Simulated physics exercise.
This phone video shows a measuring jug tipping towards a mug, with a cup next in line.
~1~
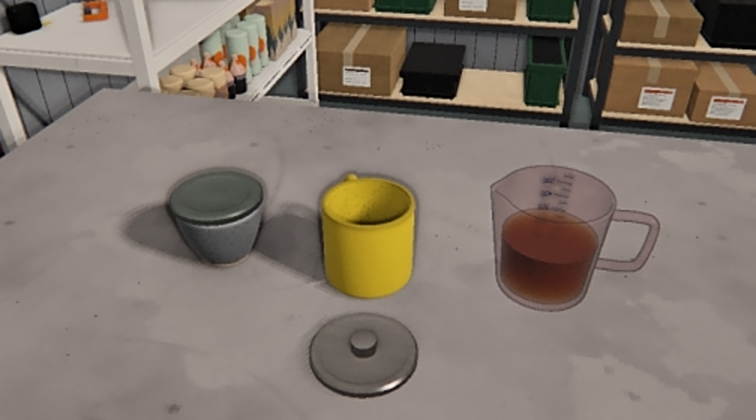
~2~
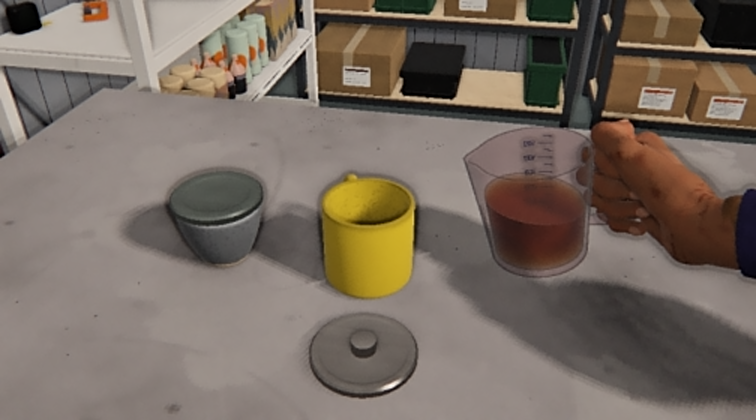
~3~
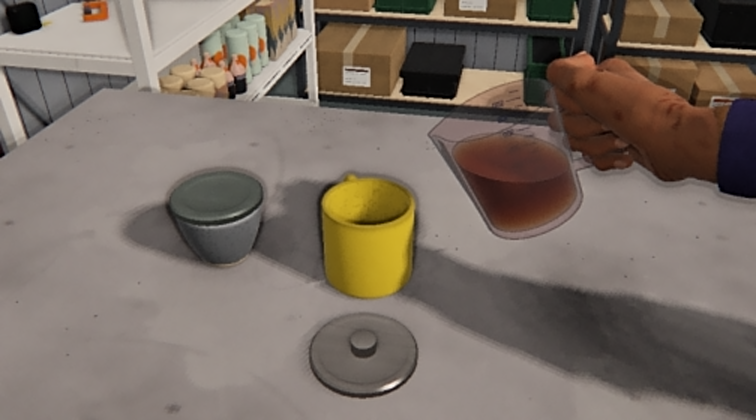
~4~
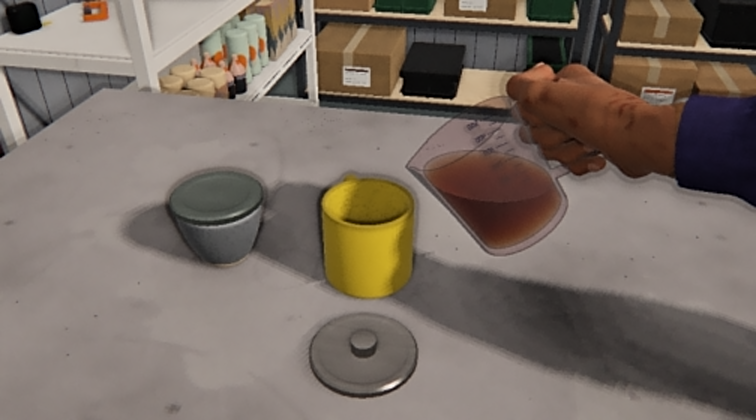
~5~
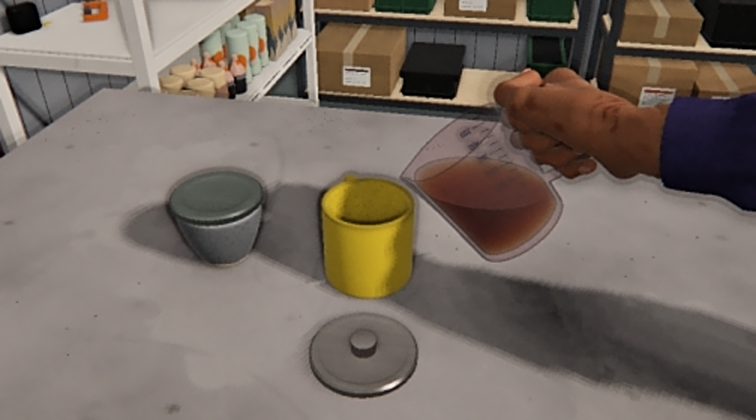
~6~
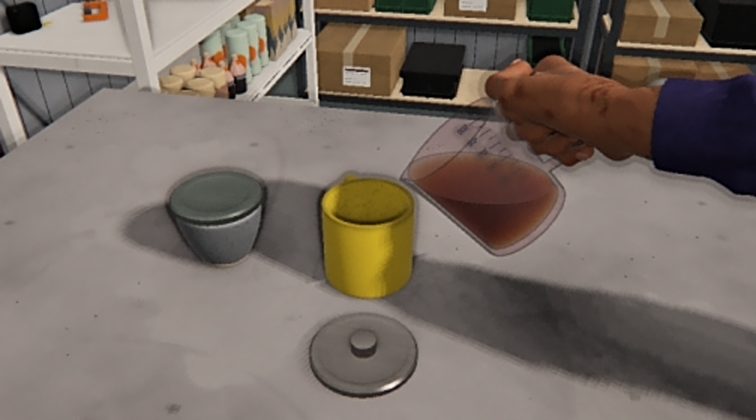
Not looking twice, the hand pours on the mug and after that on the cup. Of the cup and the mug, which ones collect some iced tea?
Cup: Collects none, mug: Collects some.
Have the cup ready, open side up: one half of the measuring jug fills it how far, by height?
About 75 per cent.
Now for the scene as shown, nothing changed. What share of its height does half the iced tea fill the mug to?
Roughly 35%.
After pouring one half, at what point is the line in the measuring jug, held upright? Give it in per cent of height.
Level: Approx. 25 %.
Shortly, the iced tea goes into the mug.
Then, it hits the lid of the cup and runs off.
At the finish, the mug has its share inside; the cup is empty, in a puddle.
